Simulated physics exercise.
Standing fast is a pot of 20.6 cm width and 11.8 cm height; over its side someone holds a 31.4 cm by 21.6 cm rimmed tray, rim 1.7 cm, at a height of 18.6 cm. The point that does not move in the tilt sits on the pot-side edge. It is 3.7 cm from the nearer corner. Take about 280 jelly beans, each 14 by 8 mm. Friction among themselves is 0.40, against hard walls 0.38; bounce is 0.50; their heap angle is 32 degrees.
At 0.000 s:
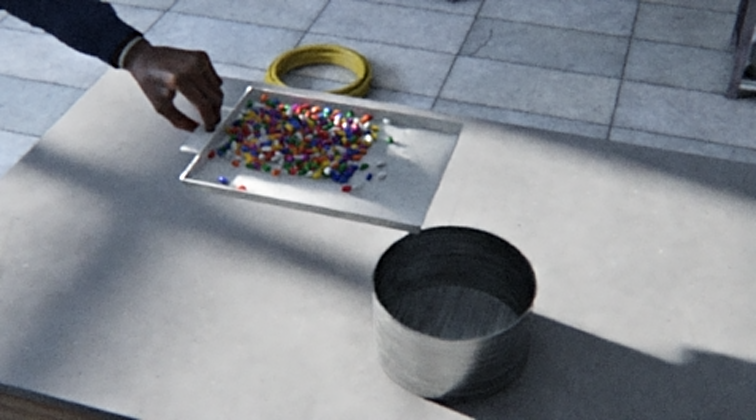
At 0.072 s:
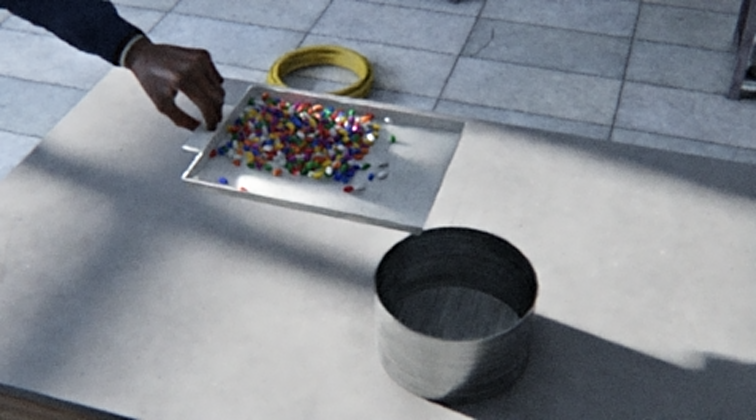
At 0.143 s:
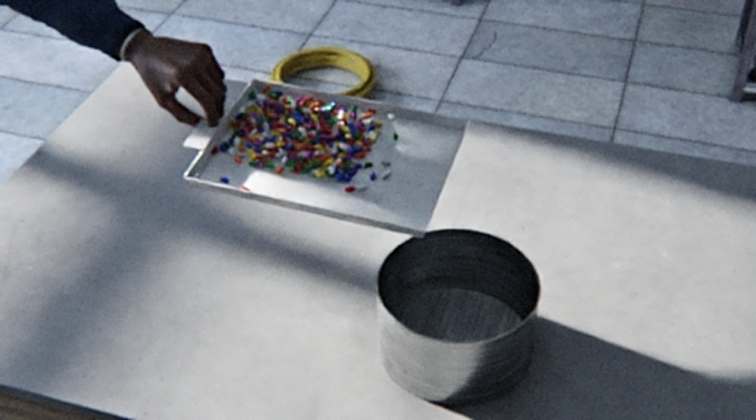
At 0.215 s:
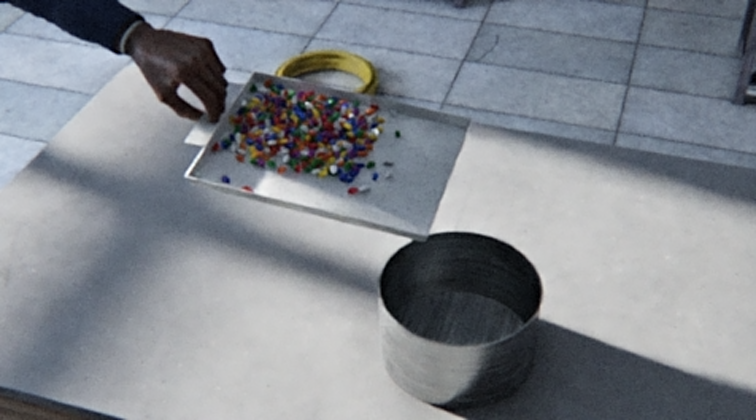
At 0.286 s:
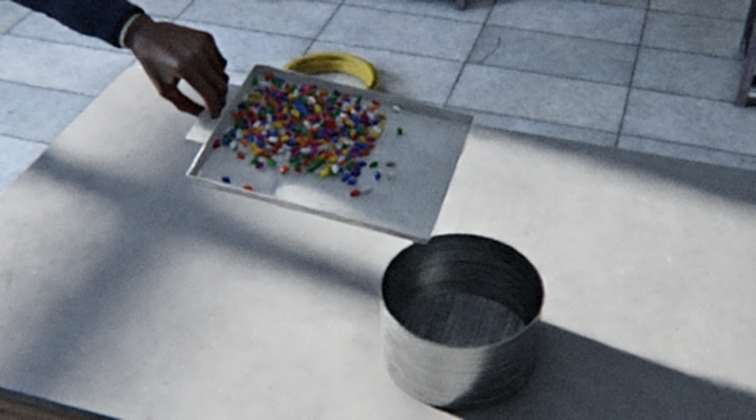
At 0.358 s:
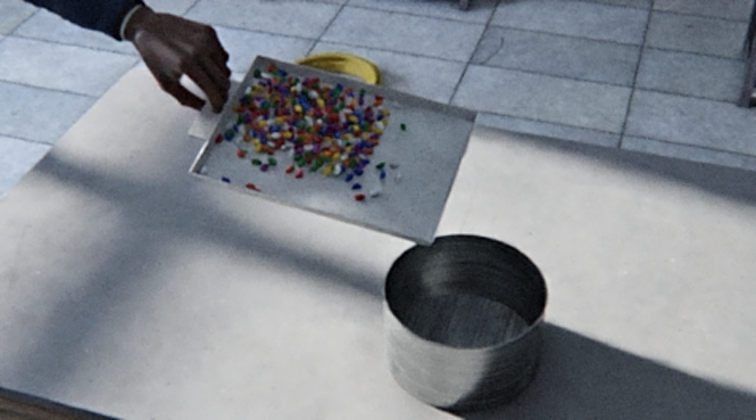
In the video, a hand at the upper left grips a shallow metal tray of multicoloured jelly beans above a table and steadily tilts it, raising the far side while the near right corner stays lowest beside a round metal pot.
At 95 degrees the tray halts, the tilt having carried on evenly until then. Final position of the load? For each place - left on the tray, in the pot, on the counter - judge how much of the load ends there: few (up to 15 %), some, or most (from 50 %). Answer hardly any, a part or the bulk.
Left on the tray: Hardly any; pot: The bulk; counter: A part.
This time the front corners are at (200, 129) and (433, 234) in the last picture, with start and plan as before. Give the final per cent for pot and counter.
Per cent by place - pot 65, counter 35.
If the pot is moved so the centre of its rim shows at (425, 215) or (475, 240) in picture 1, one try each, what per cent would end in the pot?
About 0 and 10 per cent.
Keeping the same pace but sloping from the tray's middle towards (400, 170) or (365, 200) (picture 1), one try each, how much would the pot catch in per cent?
First try: About 25 percent; second try: About 100 percent.
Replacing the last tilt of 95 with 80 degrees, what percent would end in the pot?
Estimated share: About 65 %.
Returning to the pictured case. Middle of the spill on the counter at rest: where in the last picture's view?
I'd put it near (347, 382).
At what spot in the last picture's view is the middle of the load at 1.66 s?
Near (370, 237).
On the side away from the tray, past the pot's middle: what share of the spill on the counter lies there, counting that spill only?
That comes to roughly 10 percent.
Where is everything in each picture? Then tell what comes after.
Tray tilt 0 degrees, front corners at (185, 177) and (419, 223); middle of the pieces at (300, 137); pot at (454, 279), in the first frame.
Tray tilt 1 degrees, front corners at (187, 177) and (420, 224); middle of the pieces at (302, 136), in the second frame.
Tray tilt 4 degrees, front corners at (189, 176) and (423, 228), lowest corner right front; middle of the pieces at (303, 132), in the third frame.
Tray tilt 7 degrees, front corners at (190, 175) and (425, 232), lowest corner right front; middle of the pieces at (305, 129), in the fourth frame.
Tray tilt 11 degrees, front corners at (191, 173) and (427, 236), lowest corner right front; middle of the pieces at (307, 125), in the fifth frame.
Tray tilt 14 degrees, front corners at (194, 171) and (430, 238), lowest corner right front; middle of the pieces at (310, 121); pot at (465, 288). The tray's pace is about 50 degrees a second, in the sixth frame.
After 1.14 s, tilt 52 degrees; the tray holds 85 %, the pot 5 %.
Then, at 1.66 s, tilt 77 degrees; the tray holds 65 %, the pot 20 %.
After 2.24 s, tilt 95 degrees; the tray holds 0 %, the pot 55 %.
At rest (3.1 s), tray 0 %, pot 55 %, counter 45 %.
